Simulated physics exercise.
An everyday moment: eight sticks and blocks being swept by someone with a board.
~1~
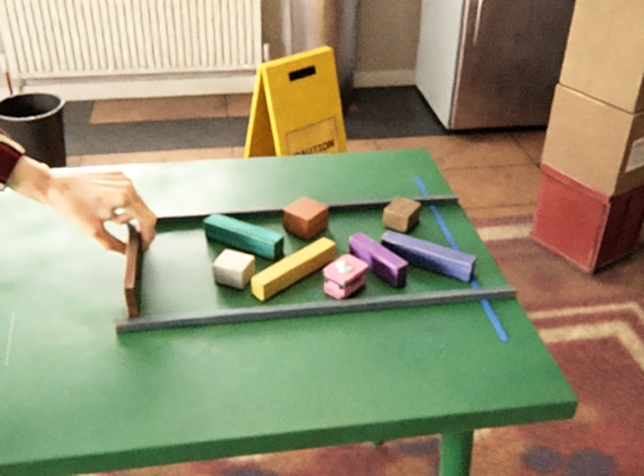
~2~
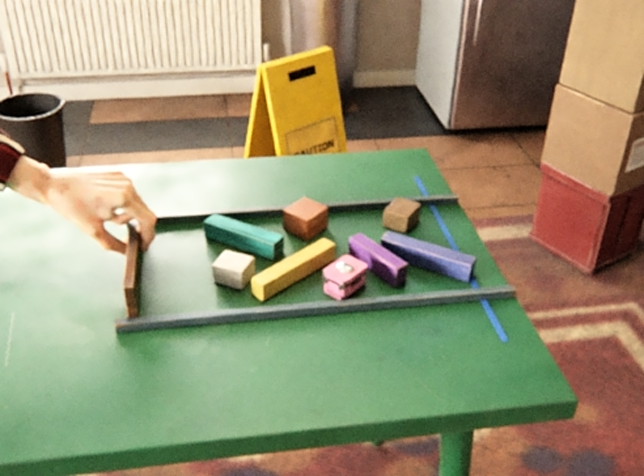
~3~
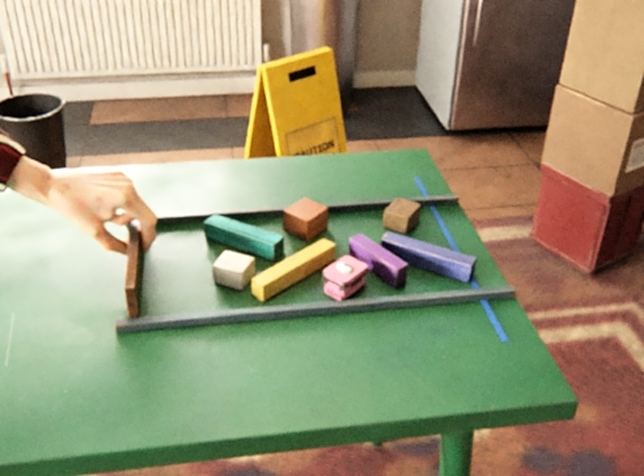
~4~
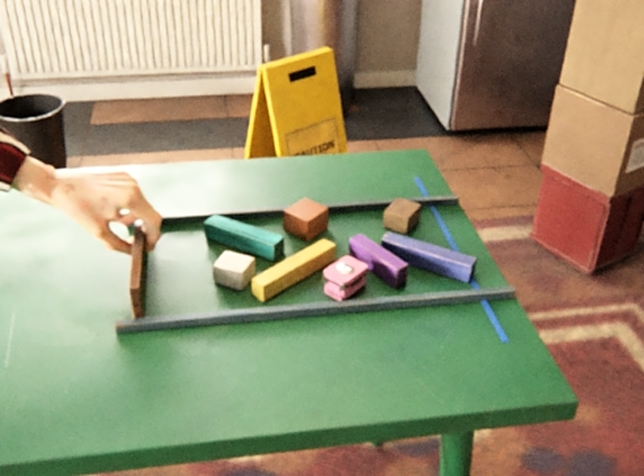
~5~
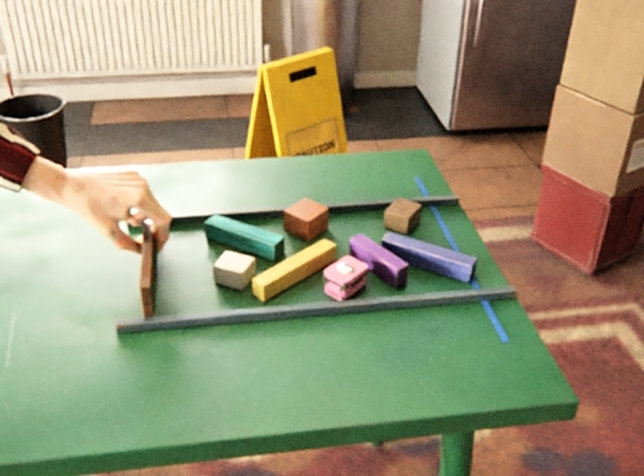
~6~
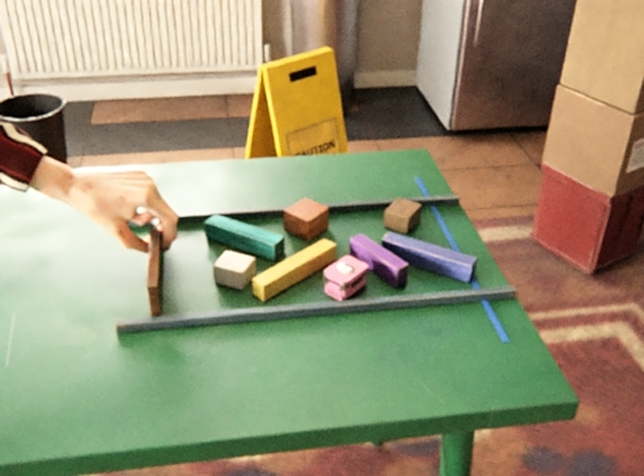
A hand slides a brown board slightly right toward colourful blocks on a green table.
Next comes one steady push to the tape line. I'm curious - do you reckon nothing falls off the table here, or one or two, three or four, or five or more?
I'd say five or more fall off.
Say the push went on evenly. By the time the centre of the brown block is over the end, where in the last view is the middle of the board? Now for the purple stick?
Points: About (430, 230) and about (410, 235).
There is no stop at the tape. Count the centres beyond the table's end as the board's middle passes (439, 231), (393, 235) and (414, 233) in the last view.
Counts per position: 3 / 1 / 2.
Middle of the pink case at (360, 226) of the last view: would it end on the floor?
Lab note: It goes off the edge.
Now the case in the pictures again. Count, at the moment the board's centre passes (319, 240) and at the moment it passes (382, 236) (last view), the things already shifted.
I get 7 at the one place and 8 at the other.
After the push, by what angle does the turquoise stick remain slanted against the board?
The angle comes out near 25 degrees.
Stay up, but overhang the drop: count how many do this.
The total here is 1.
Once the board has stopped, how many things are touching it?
The number is 2.
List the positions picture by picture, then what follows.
In the first picture, blue bar (427, 255); brown block (402, 215); purple stick (377, 259); board (135, 253); tape (454, 246).
In the second picture, brown block (402, 215); orange block (306, 219).
In the third picture, purple stick (377, 260); pink case (345, 278).
In the fourth picture, blue bar (427, 257); yellow bar (295, 269).
In the fifth picture, brown block (403, 216); white block (235, 270).
In the sixth picture, blue bar (428, 257); brown block (403, 215); purple stick (378, 260); board (156, 252); tape (455, 247).
Soon after, none off yet; blue bar at rest near (428, 257); brown block at rest near (403, 215); purple stick at rest near (378, 260).
After that, none off yet; blue bar displaced a little near (453, 249); brown block at rest near (404, 216); purple stick displaced about its own width near (421, 257).
And then, none off yet; blue bar tilting well over near (516, 280); brown block displaced well along near (455, 222); purple stick displaced well along near (494, 250).
In the end, the number that fall off is five or more; gone, yellow bar, orange block, pink case, purple stick, brown block and blue bar.
